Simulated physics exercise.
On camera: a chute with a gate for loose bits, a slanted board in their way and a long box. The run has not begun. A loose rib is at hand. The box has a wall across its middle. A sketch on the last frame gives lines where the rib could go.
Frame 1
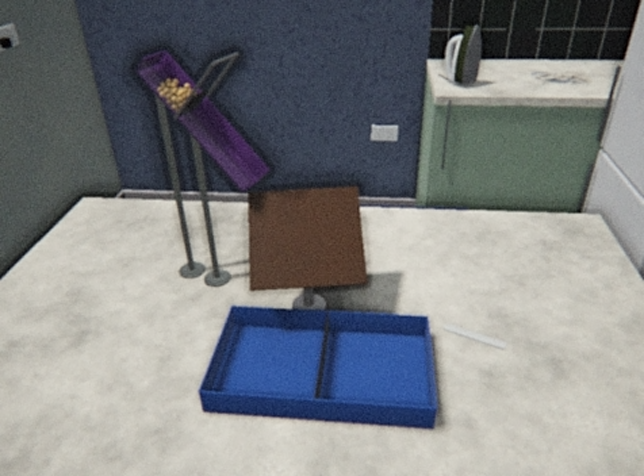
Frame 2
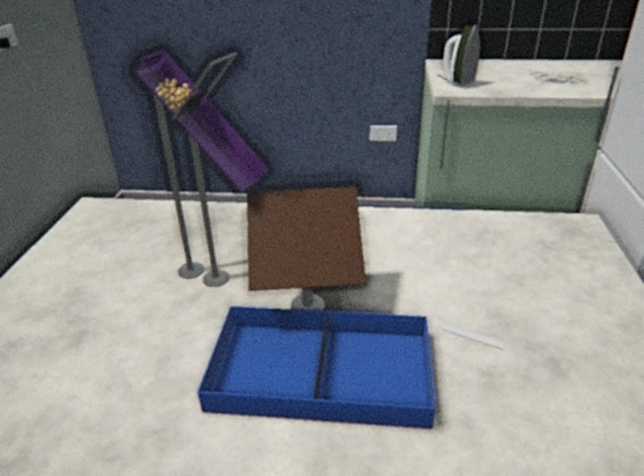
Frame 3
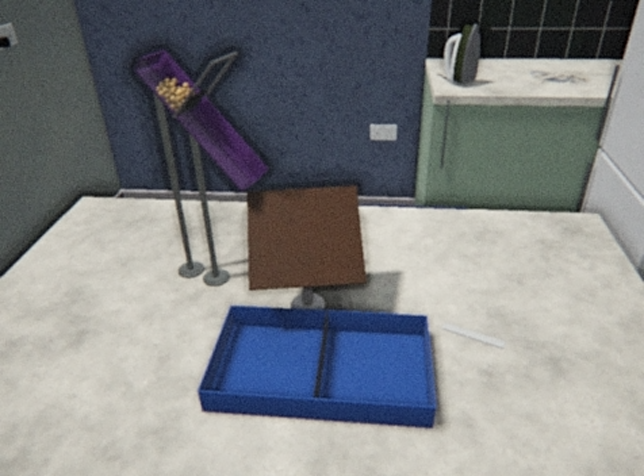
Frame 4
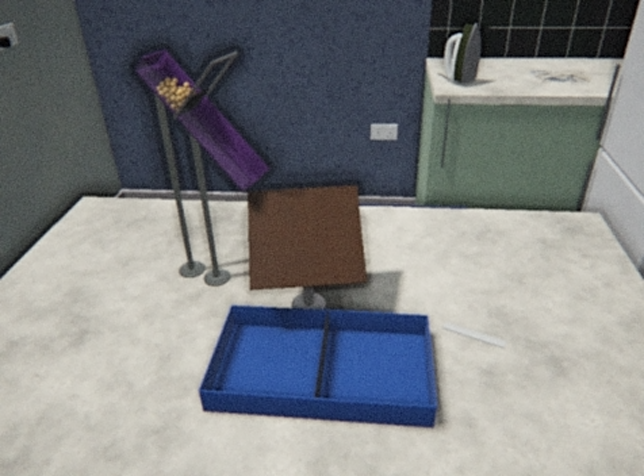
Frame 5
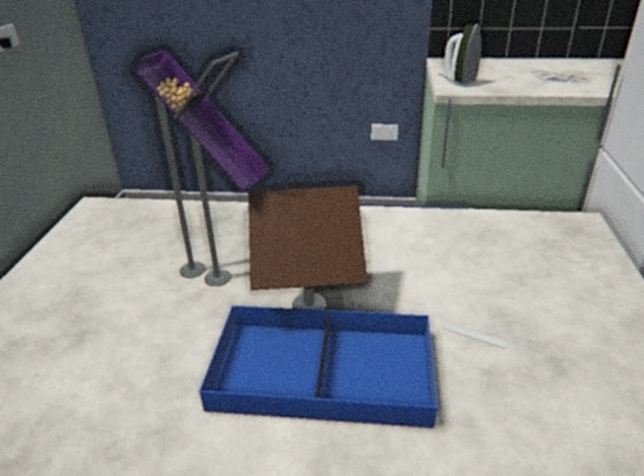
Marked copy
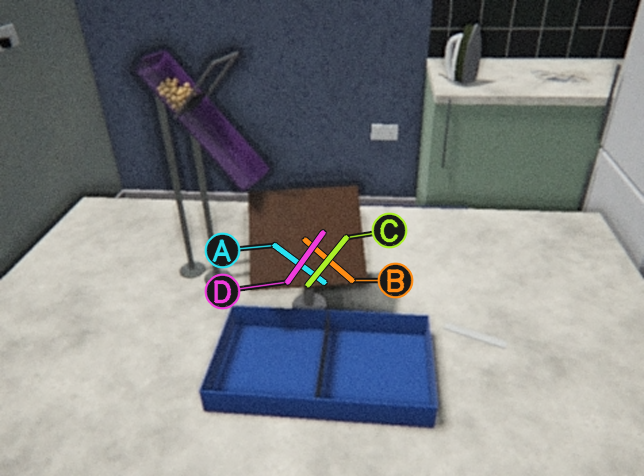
A divided blue box sitting on a pale tabletop before a tilted brown board and a purple chute holding chickpeas, nothing moving.
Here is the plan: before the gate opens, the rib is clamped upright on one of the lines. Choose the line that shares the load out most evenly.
Go for B.
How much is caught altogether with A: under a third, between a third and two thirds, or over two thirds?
Over two thirds.
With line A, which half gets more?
More lands on the right.
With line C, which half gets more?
More lands on the left.
On the marked copy, line A from (274, 245) to (324, 282); line B from (305, 240) to (352, 280); line C from (346, 237) to (308, 284); line D from (323, 232) to (287, 282).
If A is chosen, of what is caught, a stray few in the left half, nearly all in the right.
If B is chosen, of what is caught, about half in the left half, about half in the right.
If C is chosen, of what is caught, nearly all in the left half, a small part in the right.
If D is chosen, of what is caught, nearly all in the left half, a small part in the right.
